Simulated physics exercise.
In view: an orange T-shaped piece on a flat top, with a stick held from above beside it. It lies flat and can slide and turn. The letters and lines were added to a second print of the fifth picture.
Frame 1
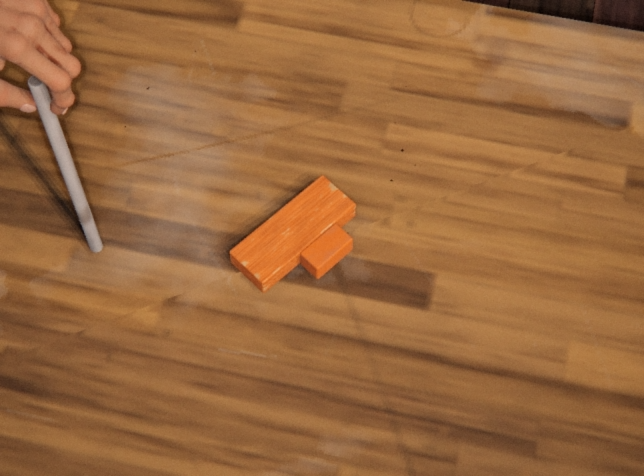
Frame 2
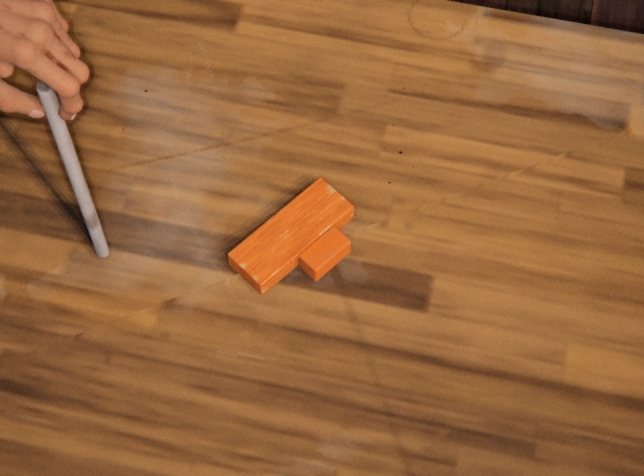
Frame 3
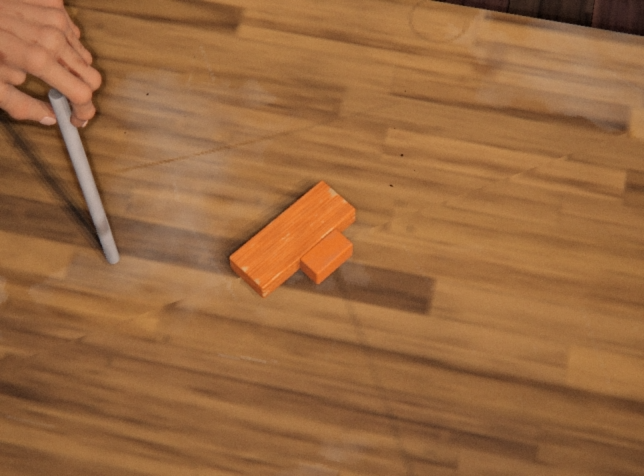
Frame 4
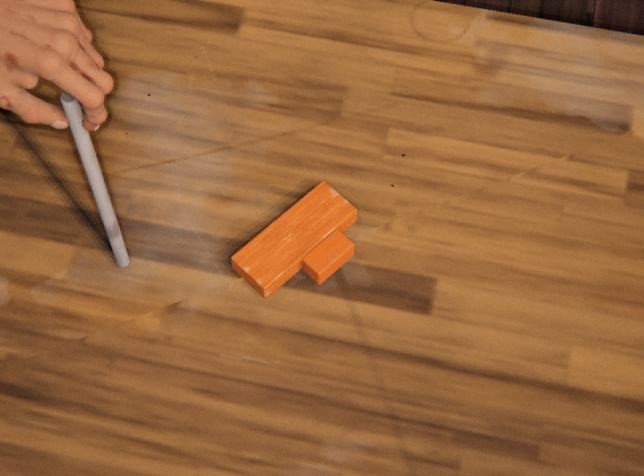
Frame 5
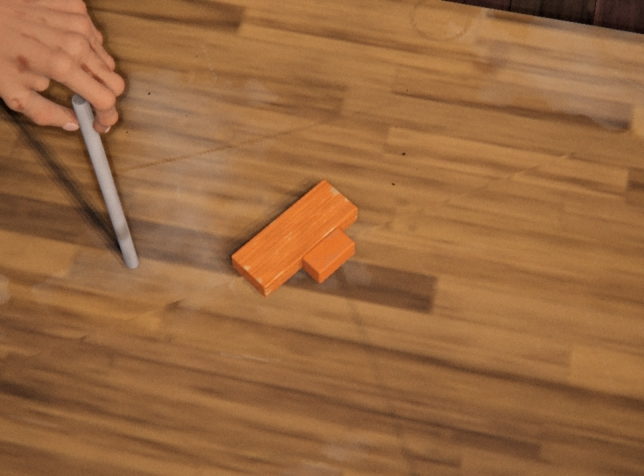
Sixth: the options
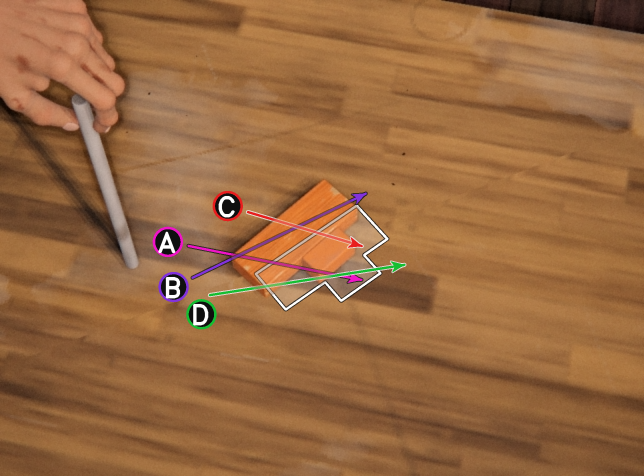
A hand moves a grey stick slightly right while the orange T-shaped piece stays nearly still.
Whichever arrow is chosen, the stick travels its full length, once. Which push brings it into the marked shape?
Stroke B.
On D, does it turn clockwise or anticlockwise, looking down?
On that stroke, anticlockwise.
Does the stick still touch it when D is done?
No.
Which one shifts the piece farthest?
That is A.
On the marked copy, A from (188, 246) to (361, 280); B from (192, 278) to (366, 194); C from (248, 212) to (362, 246); D from (210, 295) to (404, 265).
Following B. Soon after the start, foot of the stick (256, 248), piece (298, 235).
Later, foot of the stick (319, 218), piece (319, 244).
In the end, foot of the stick (366, 195), piece (323, 245); it fills the outline.
As for the rest, A leaves the piece out of the outline, at (375, 241); C leaves the piece out of the outline, at (330, 264); D leaves the piece out of the outline, at (339, 198).
